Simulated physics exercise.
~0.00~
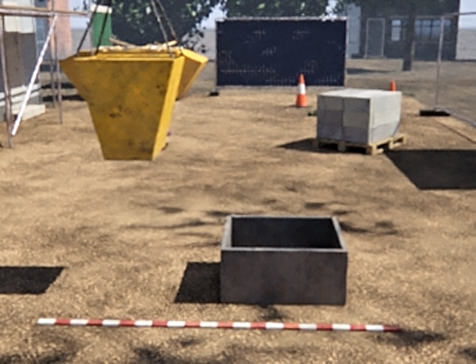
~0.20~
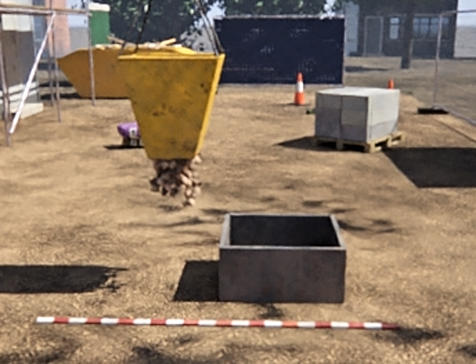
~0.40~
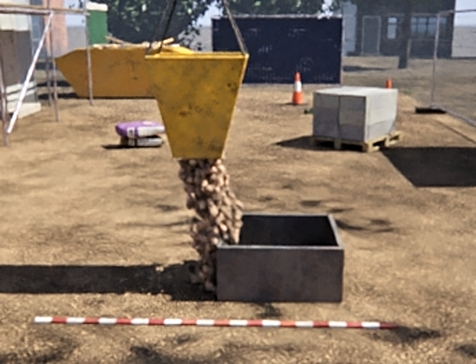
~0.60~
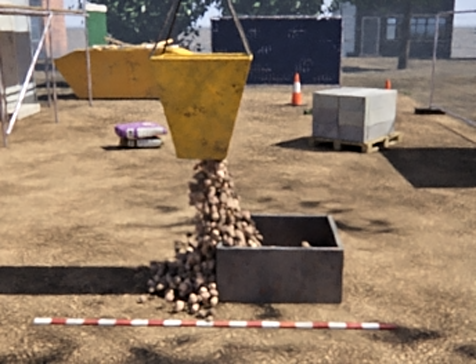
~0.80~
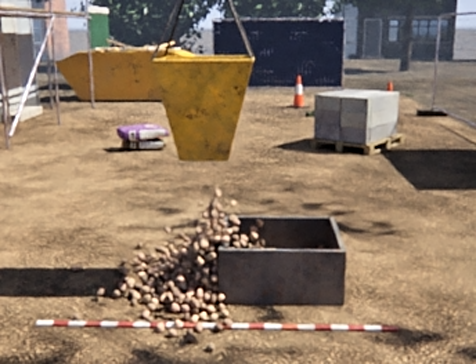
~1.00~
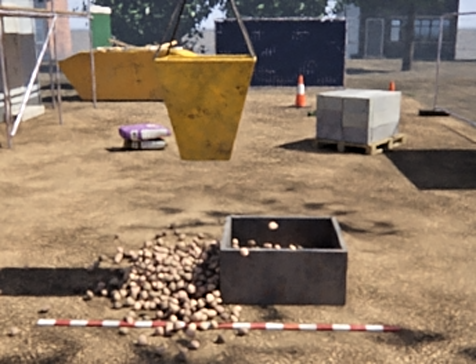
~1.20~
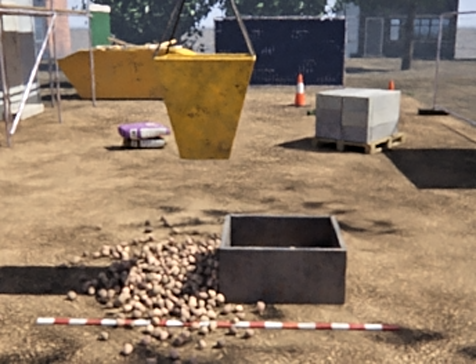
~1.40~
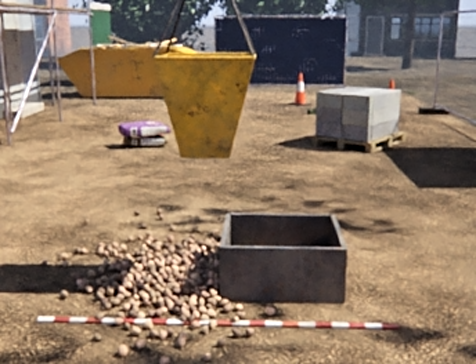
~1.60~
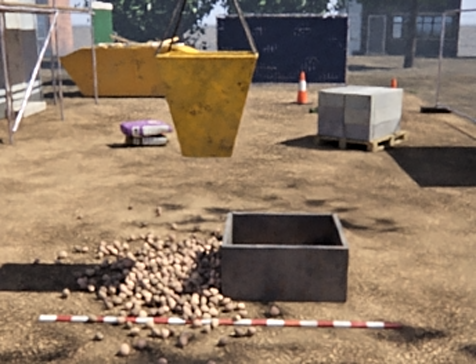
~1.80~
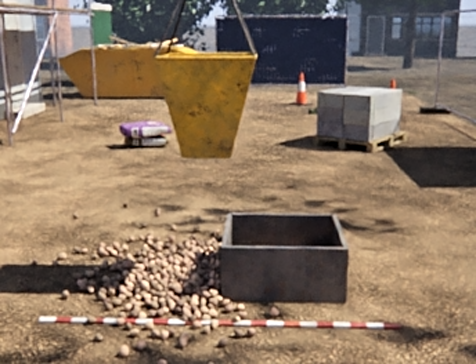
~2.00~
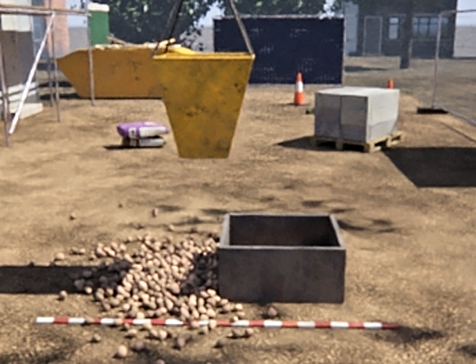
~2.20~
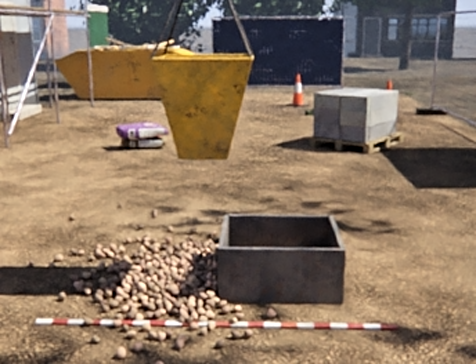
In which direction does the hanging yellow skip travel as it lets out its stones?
The skip travels to the right, then hangs almost still near the left side of the bin.
